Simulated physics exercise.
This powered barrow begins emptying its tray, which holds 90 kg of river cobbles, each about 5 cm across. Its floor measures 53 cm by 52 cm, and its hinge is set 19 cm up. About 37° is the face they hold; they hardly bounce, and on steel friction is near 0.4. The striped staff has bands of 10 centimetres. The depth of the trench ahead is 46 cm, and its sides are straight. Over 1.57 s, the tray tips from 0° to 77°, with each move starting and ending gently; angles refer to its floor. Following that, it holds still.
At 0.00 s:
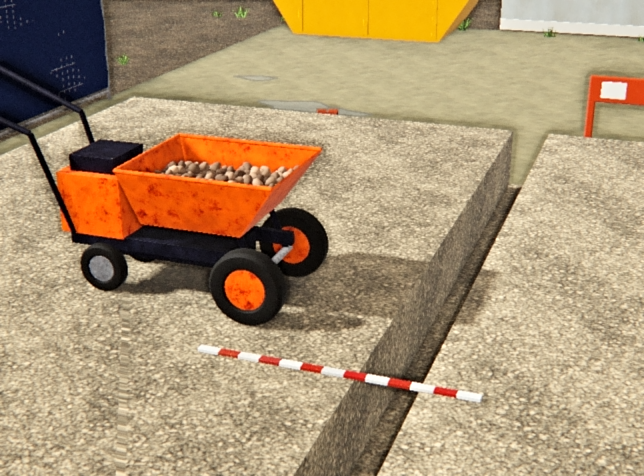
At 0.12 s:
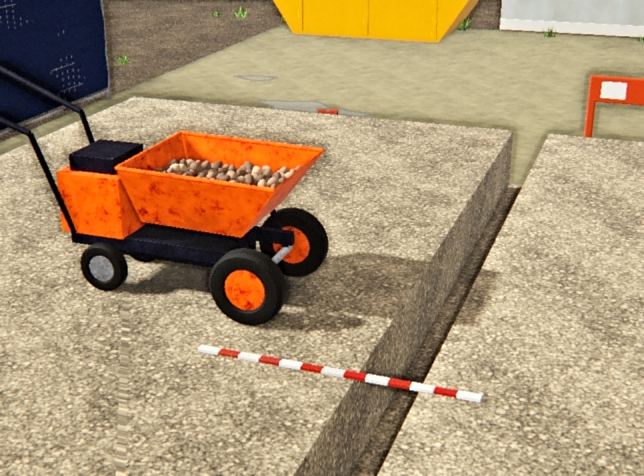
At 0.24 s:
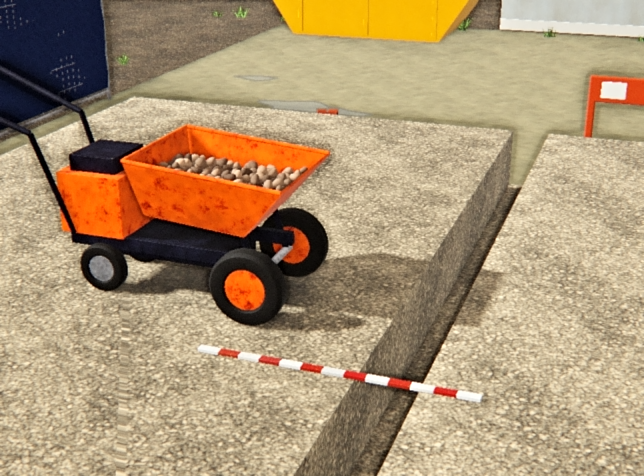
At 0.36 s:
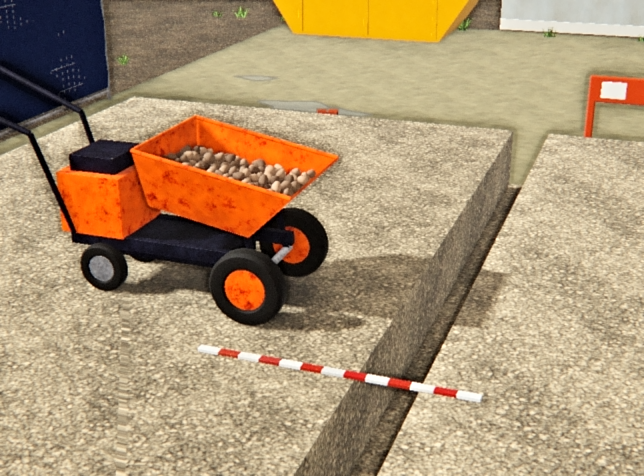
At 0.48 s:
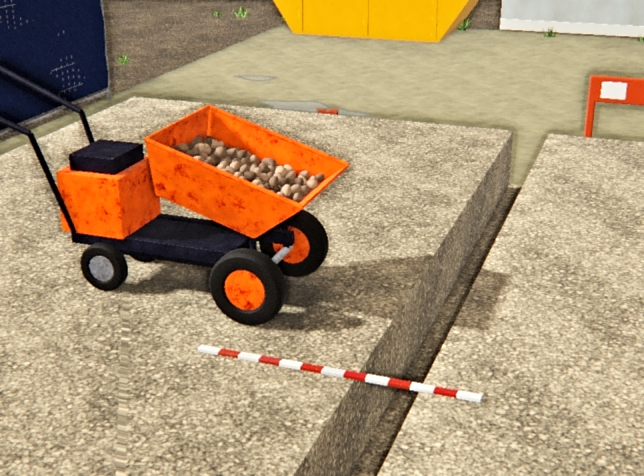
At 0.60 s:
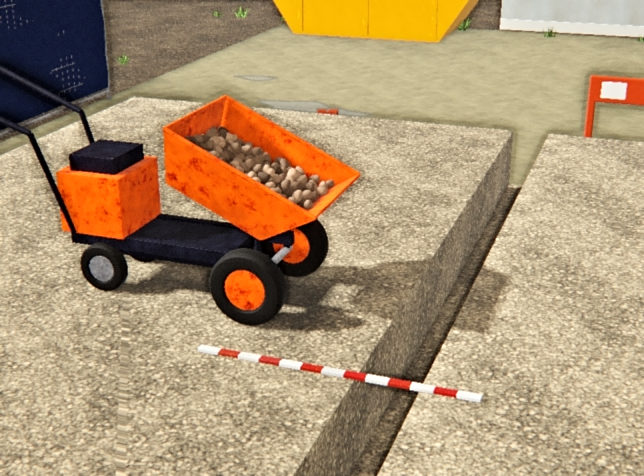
An orange motorized barrow stood still on pale ground beside a trench while its tray of brown stones tilted toward the right, its back end rising gently at first, then more noticeably.
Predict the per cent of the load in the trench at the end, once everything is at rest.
Near 99 per cent.
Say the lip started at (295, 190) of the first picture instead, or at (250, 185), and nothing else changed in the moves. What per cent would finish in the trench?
About 90 per cent first, then about 65 per cent.
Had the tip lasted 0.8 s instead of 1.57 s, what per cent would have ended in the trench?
About 95%.
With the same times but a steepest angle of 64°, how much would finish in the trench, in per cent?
It would come to about 80 percent.
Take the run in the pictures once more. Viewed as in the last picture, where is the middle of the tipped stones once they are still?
I'd point to around (421, 389).
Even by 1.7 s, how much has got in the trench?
I'd put it near 55 per cent.
After 1.2 s the floor is at 65°; 100 % in the tray; the foremost stones are at (357, 264).
After 1.7 s the floor is at 77°; 41 % in the tray, 5 % short of the trench, 54 % in the trench; the foremost stones are at (440, 392).
After 2.0 s the floor is at 77°; 11 % in the tray, 4 % short of the trench, 85 % in the trench; the foremost stones are at (446, 381).
After 4.0 s the floor is at 77°; 0 % in the tray, 1 % short of the trench, 99 % in the trench; the foremost stones are at (443, 383).
